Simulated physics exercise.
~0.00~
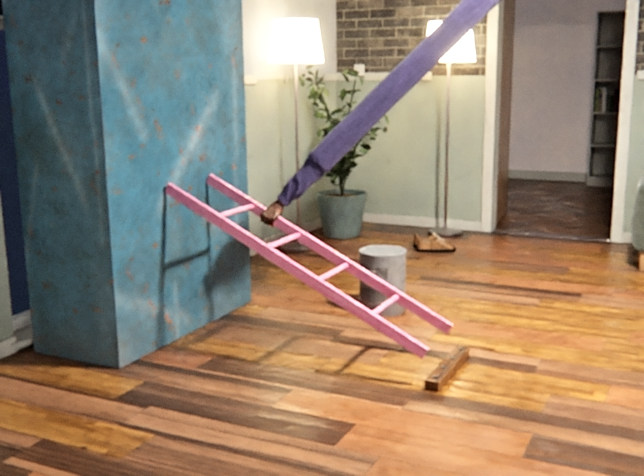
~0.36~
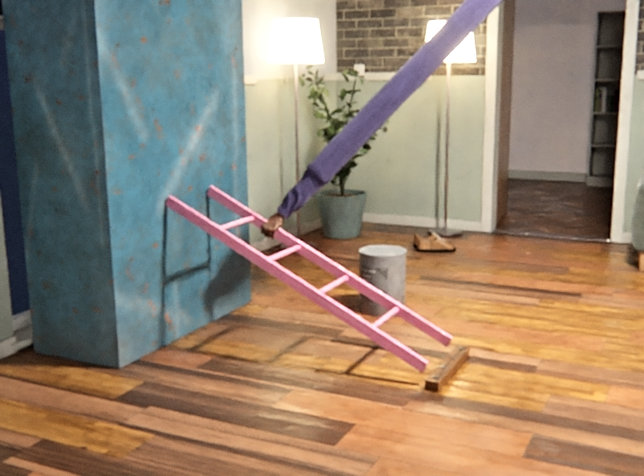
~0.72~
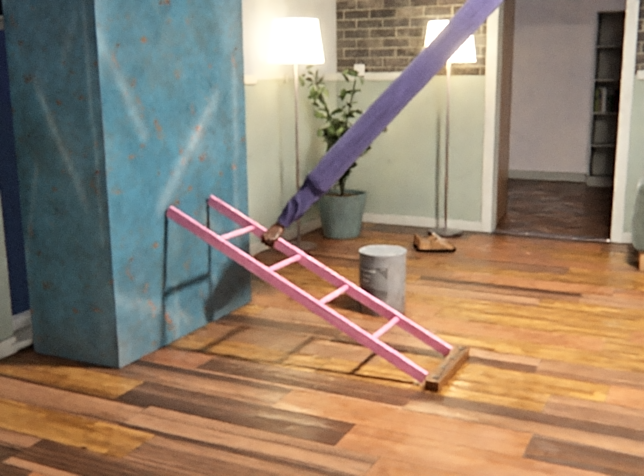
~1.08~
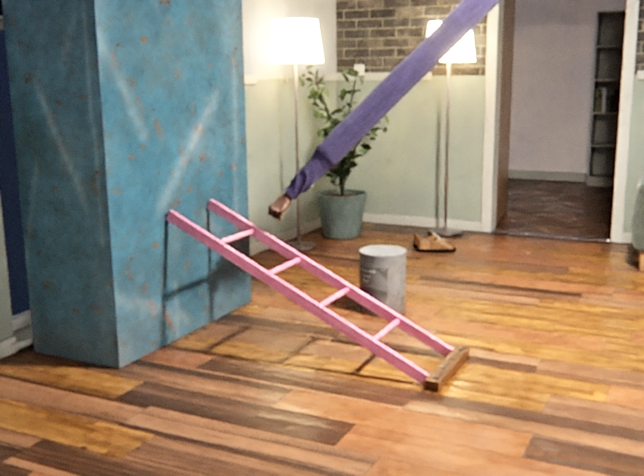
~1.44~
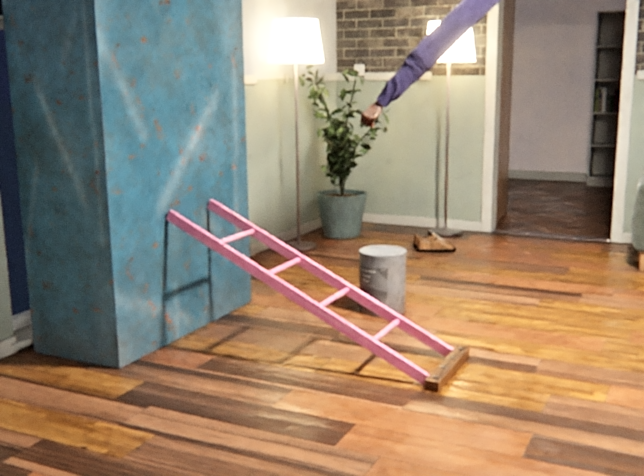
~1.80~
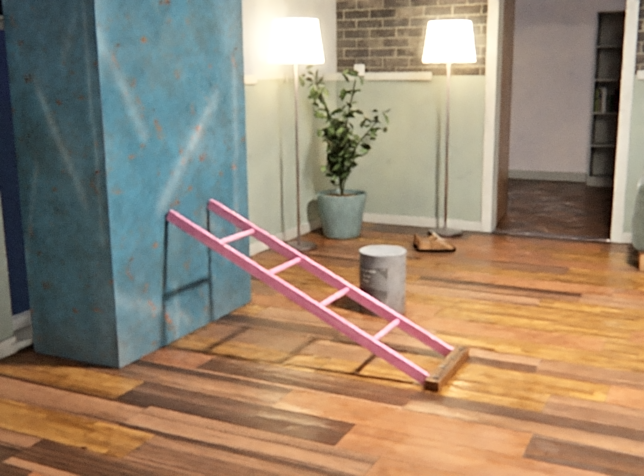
In a room, a hand leans a pink ladder-like gate on a blue cupboard, where it stays.
